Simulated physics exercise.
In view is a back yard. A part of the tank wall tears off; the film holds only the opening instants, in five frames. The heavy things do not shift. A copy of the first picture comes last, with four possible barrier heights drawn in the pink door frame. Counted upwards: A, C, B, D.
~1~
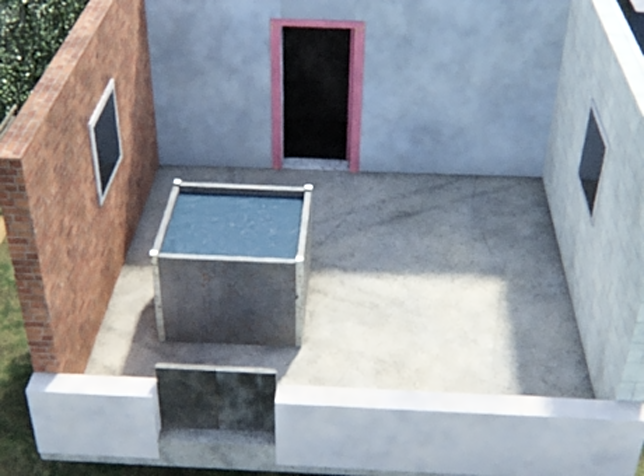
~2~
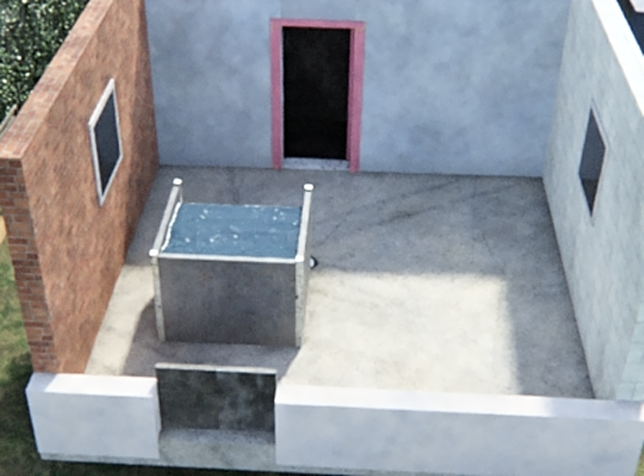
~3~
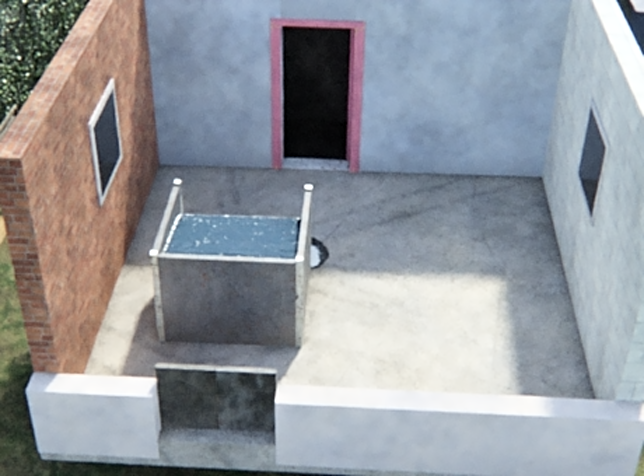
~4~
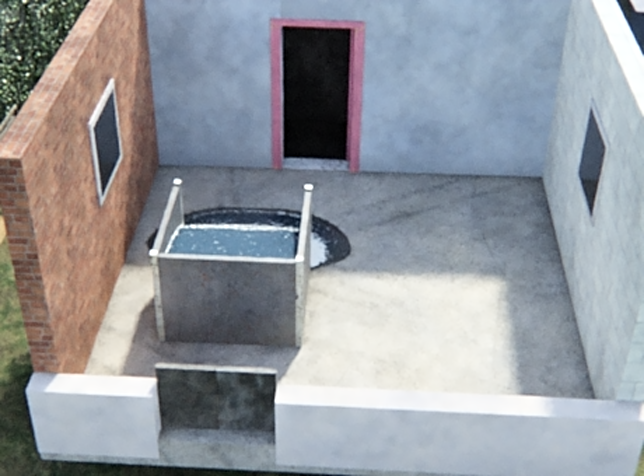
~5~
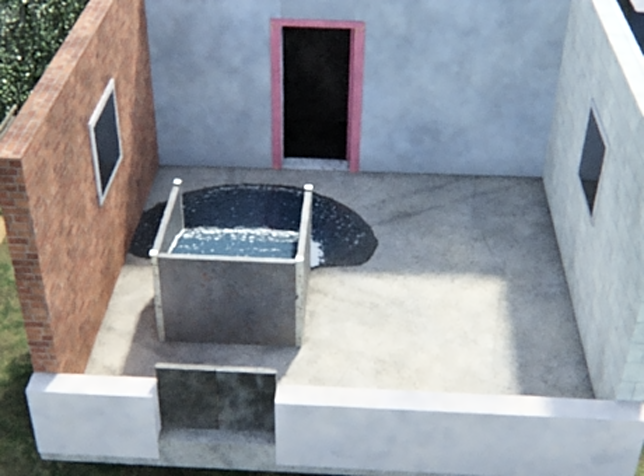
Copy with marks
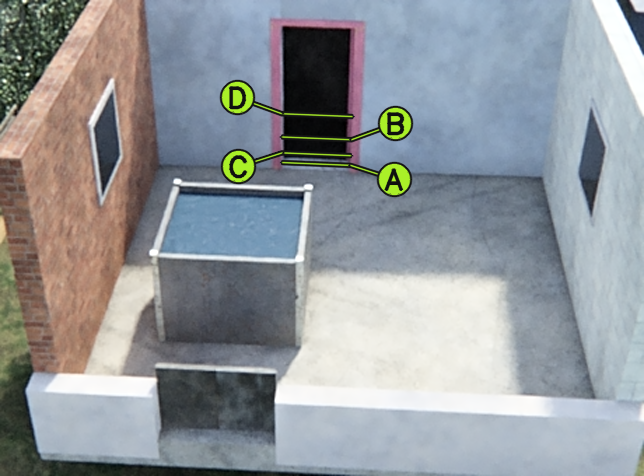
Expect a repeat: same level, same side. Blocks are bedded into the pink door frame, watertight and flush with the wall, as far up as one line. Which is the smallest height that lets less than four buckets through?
B is the one.
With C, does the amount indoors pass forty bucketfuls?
No.
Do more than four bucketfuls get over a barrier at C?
Yes, that goes wrong.
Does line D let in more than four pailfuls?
No.
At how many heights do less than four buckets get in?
Two of them.
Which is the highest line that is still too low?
The answer is C.
On the marked copy, A at (316, 163); B at (316, 138); C at (316, 154); D at (317, 115); from the bottom up A, C, B, D.
With A, dozens of bucketfuls pour in.
With B, a splash gets over, under a bucket.
With C, about 12 bucketfuls get in.
With D, nothing gets over.
